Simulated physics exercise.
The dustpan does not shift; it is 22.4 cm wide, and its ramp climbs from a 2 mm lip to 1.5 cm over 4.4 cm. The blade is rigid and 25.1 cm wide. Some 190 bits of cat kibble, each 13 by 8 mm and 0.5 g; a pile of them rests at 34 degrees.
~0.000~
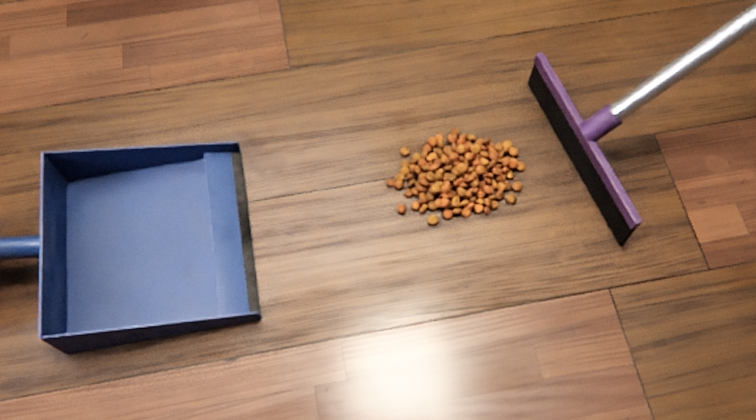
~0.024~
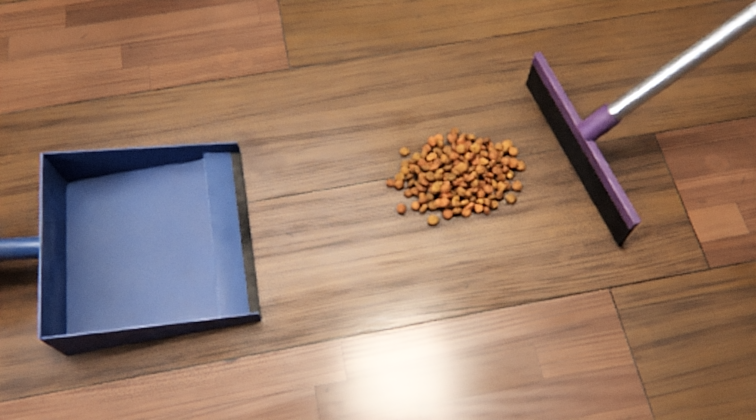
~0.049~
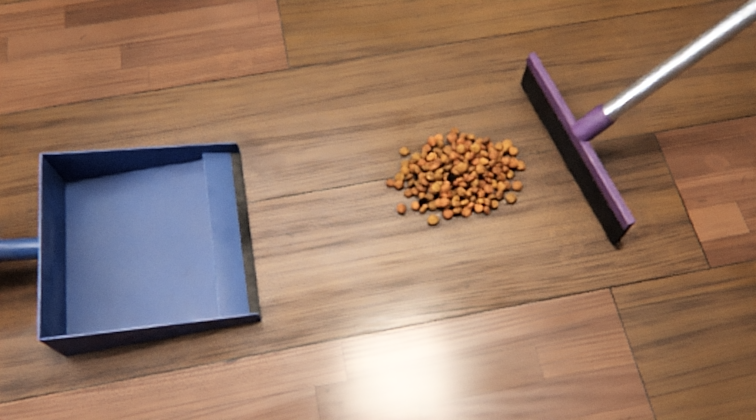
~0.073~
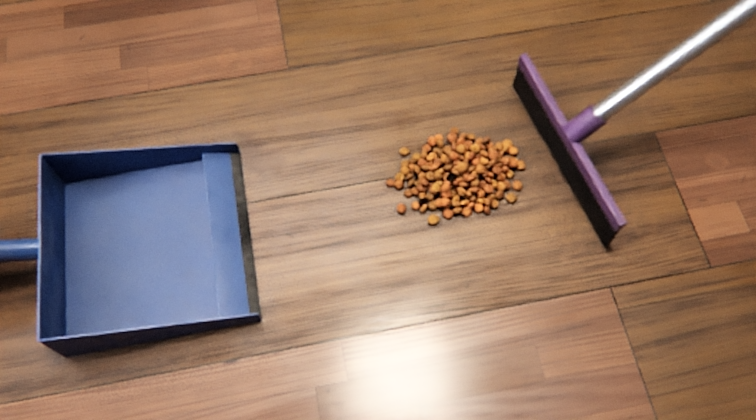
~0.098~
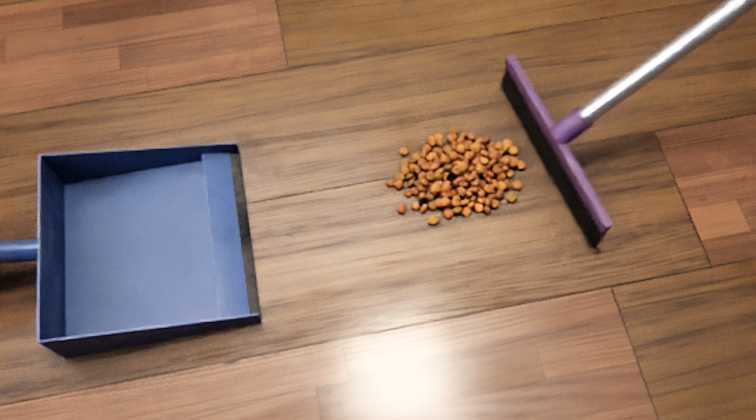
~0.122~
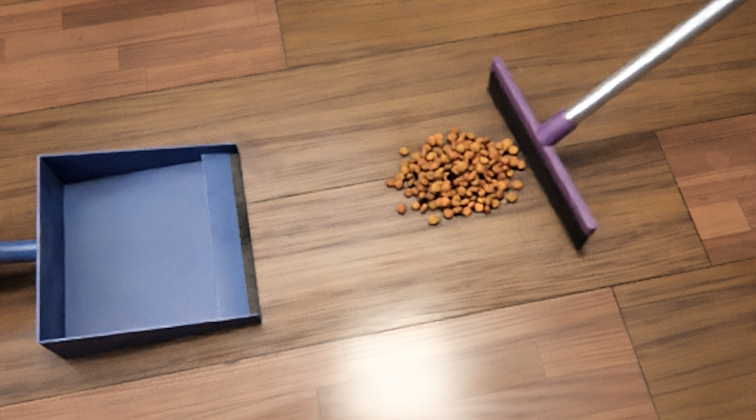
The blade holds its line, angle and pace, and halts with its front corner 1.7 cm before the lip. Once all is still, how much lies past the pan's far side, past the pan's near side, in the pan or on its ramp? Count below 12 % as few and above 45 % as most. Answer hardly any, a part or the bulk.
Far side: Hardly any, near side: Hardly any, pan: A part.
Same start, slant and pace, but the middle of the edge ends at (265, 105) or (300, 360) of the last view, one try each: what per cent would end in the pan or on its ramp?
About 0 and 15 per cent.
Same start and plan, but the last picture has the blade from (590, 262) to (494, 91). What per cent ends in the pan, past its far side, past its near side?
Pan 15, far 5, near 35.
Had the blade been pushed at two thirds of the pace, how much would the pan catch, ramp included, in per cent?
Then about 25 per cent.
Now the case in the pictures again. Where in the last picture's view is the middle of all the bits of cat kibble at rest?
At about (255, 220).
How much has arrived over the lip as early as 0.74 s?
About 25 per cent by then.
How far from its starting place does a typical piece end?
Some 26 cm.
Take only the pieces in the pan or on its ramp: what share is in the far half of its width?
About 70 per cent.
After 0.33 s, middle of the blade 20 cm from the lip; 0 % over the lip, far side 0 %, near side 0 %.
After 0.48 s, middle of the blade 9 cm from the lip; 0 % over the lip, far side 5 %, near side 5 %.
Then, at 0.74 s, middle of the blade 4 cm from the lip; 25 % over the lip, far side 5 %, near side 5 %.
By 1.3 s all is still; far side 5 %, near side 5 %, pan 25 %, in front of the lip or behind the blade 70 %.
